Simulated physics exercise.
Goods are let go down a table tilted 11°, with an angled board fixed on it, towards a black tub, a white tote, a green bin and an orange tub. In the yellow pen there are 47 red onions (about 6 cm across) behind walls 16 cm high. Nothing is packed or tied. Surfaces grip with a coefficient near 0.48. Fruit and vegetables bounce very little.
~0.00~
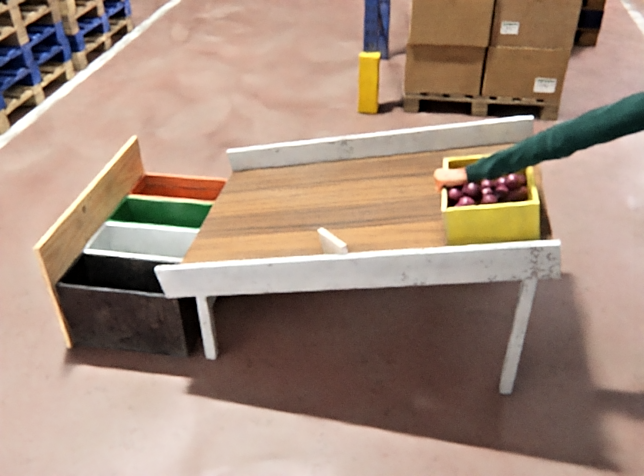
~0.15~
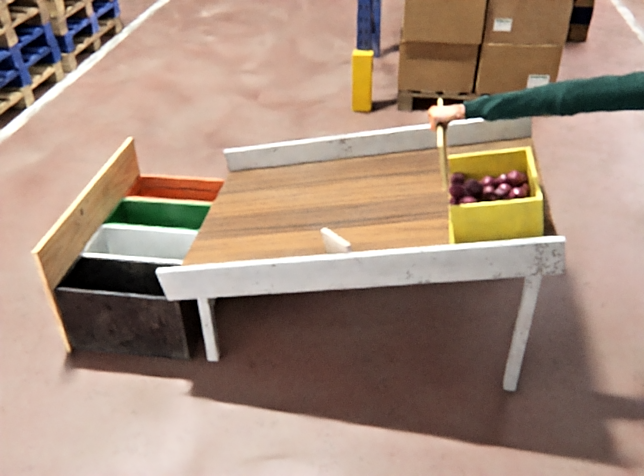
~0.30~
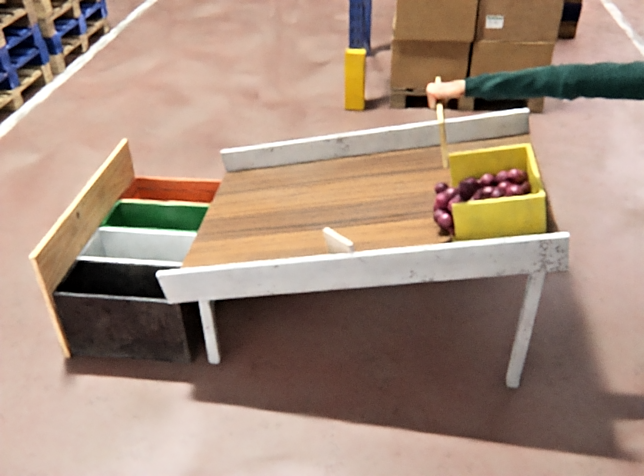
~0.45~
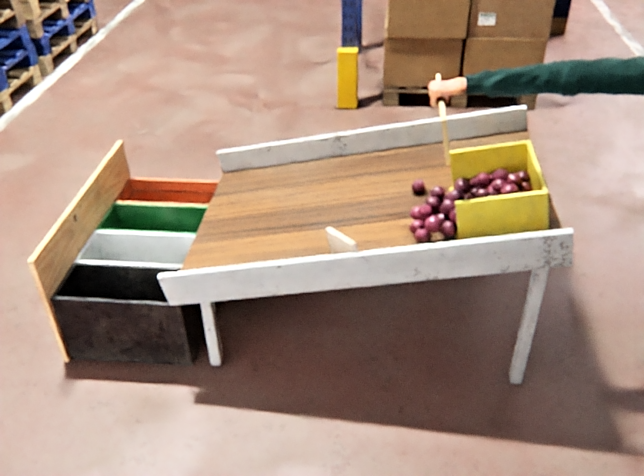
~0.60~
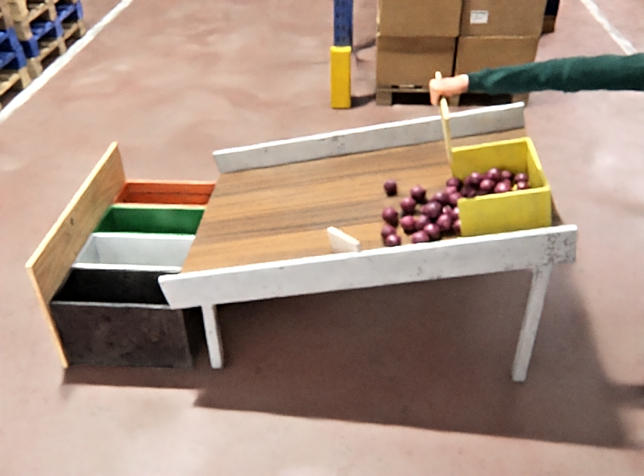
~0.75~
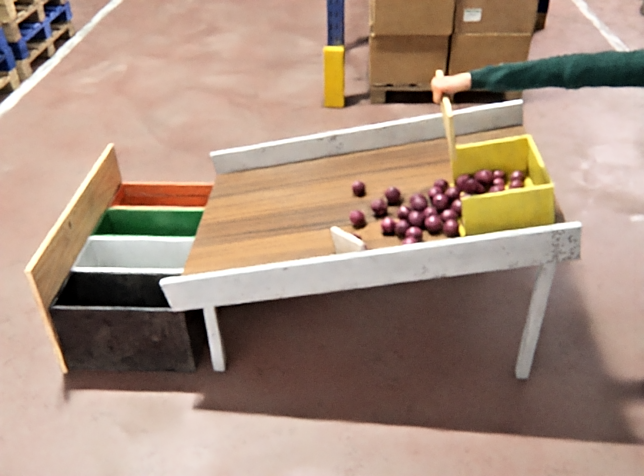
In the video, a green-sleeved arm lifts the gate of a yellow pen on a tilted wooden table, and dark red onions roll out, spreading leftward down the surface toward a small white block, with four containers standing at the left.
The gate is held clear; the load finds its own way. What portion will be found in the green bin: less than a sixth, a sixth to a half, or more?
Expect a sixth to a half of the load in the green bin.
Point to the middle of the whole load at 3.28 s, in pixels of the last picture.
Near (132, 300).
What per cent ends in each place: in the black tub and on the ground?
Roughly 10 and 0 per cent.
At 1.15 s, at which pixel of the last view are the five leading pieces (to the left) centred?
At about (259, 223).
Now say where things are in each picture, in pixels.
In the first frame (each is followed by its nearest rim corner in this view), yellow pen, (534, 202); green bin, (210, 230); none out.
The second frame shows yellow pen, (538, 199).
The third frame shows yellow pen, (540, 195); 5 out, the lowest onion at (442, 189).
The fourth frame shows yellow pen, (543, 192); 12 out, the lowest onion at (418, 227).
The fifth frame shows yellow pen, (546, 189); 16 out, the lowest onion at (388, 234).
The sixth frame shows yellow pen, (549, 186); green bin, (204, 238); 21 out, the lowest onion at (354, 241).
After 1.15 s, 11 still in the yellow pen and 36 on the slope.
After 1.66 s, 1 in the black tub, 3 in the white tote, 2 in the green bin, 38 on the slope and 3 in the air.
After 2.37 s, 3 in the black tub, 20 in the white tote, 7 in the green bin, 13 on the slope and 4 in the air.
Outcome (at 3.28 s), 4 in the black tub, 29 in the white tote and 14 in the green bin. Asked share, 14 of 47, 30 per cent.
